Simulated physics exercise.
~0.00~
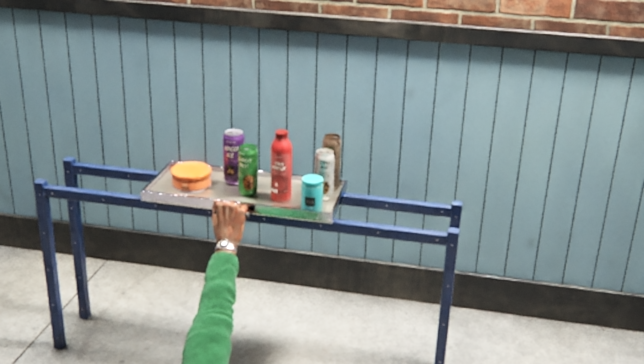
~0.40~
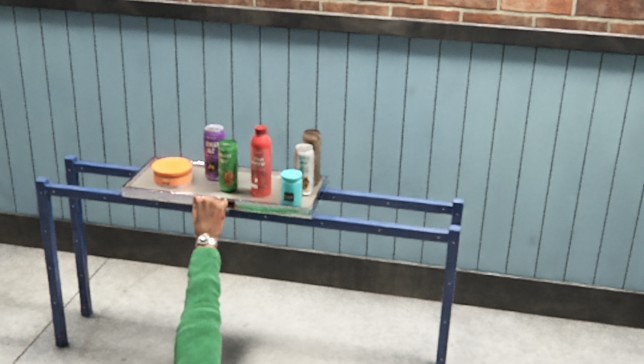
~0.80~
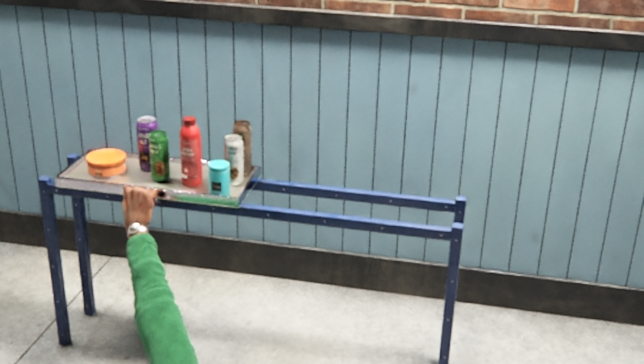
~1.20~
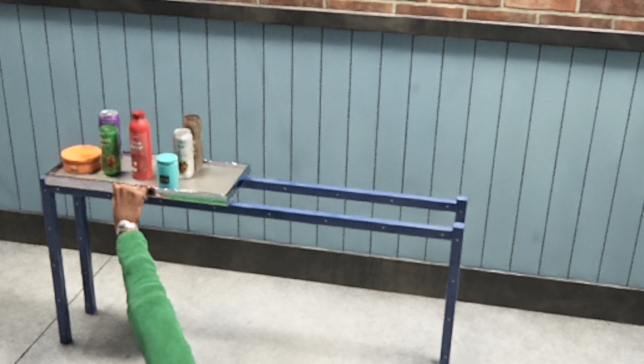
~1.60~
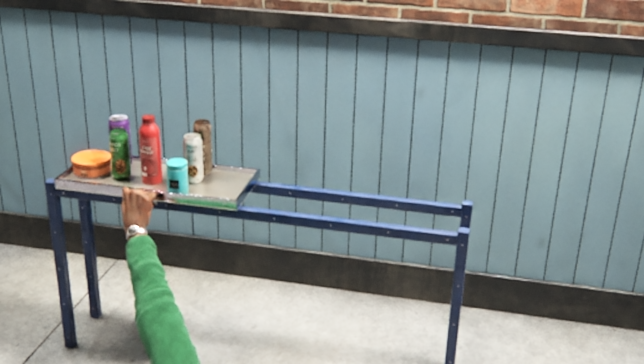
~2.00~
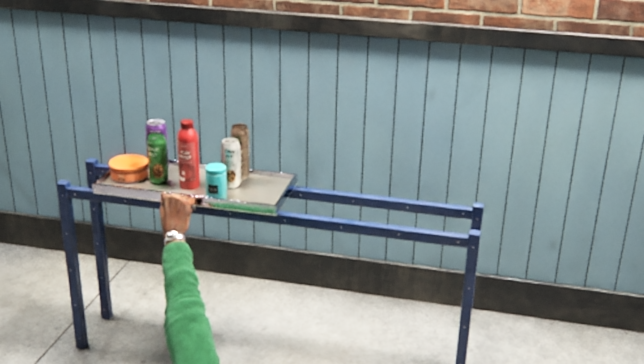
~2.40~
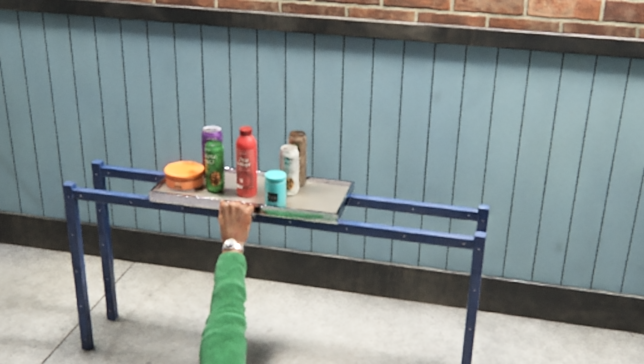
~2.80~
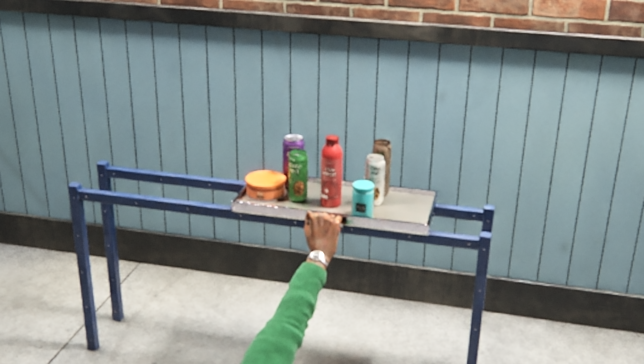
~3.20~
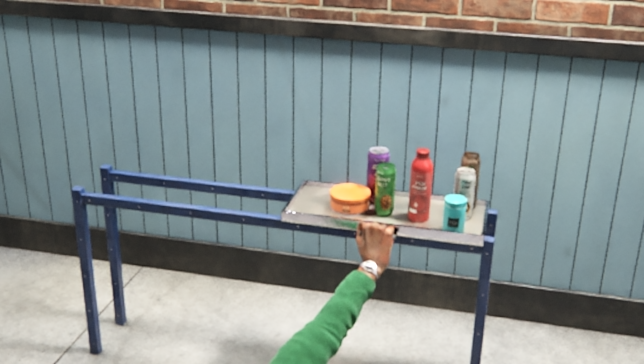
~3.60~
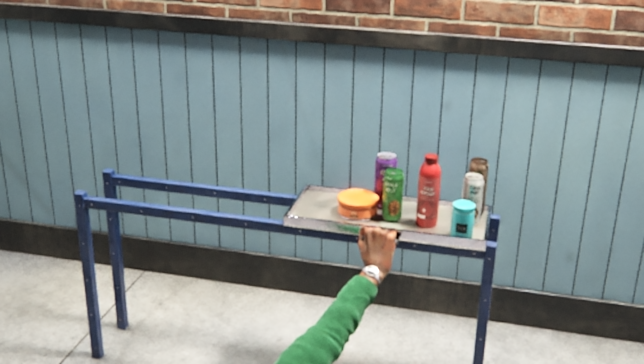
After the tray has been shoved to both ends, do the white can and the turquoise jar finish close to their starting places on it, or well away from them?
They both finish close to their starting places on the tray. They slide left when it reaches the left end, but slide back when it reaches the right end.
An arm in a green sleeve, with a watch at the wrist, grips the front of a grey tray on a blue metal frame, seen from the front and slightly above, before blue panelling. The tray holds an orange tub at left, purple and green cans, a tall red bottle, white and brown cans and a turquoise jar at right. The hand pushes the tray to the left end, and the items slide left across it. It then shoves the tray to the right end, and they slide back. All stay upright, the tub finishing farther right on the tray than it began.
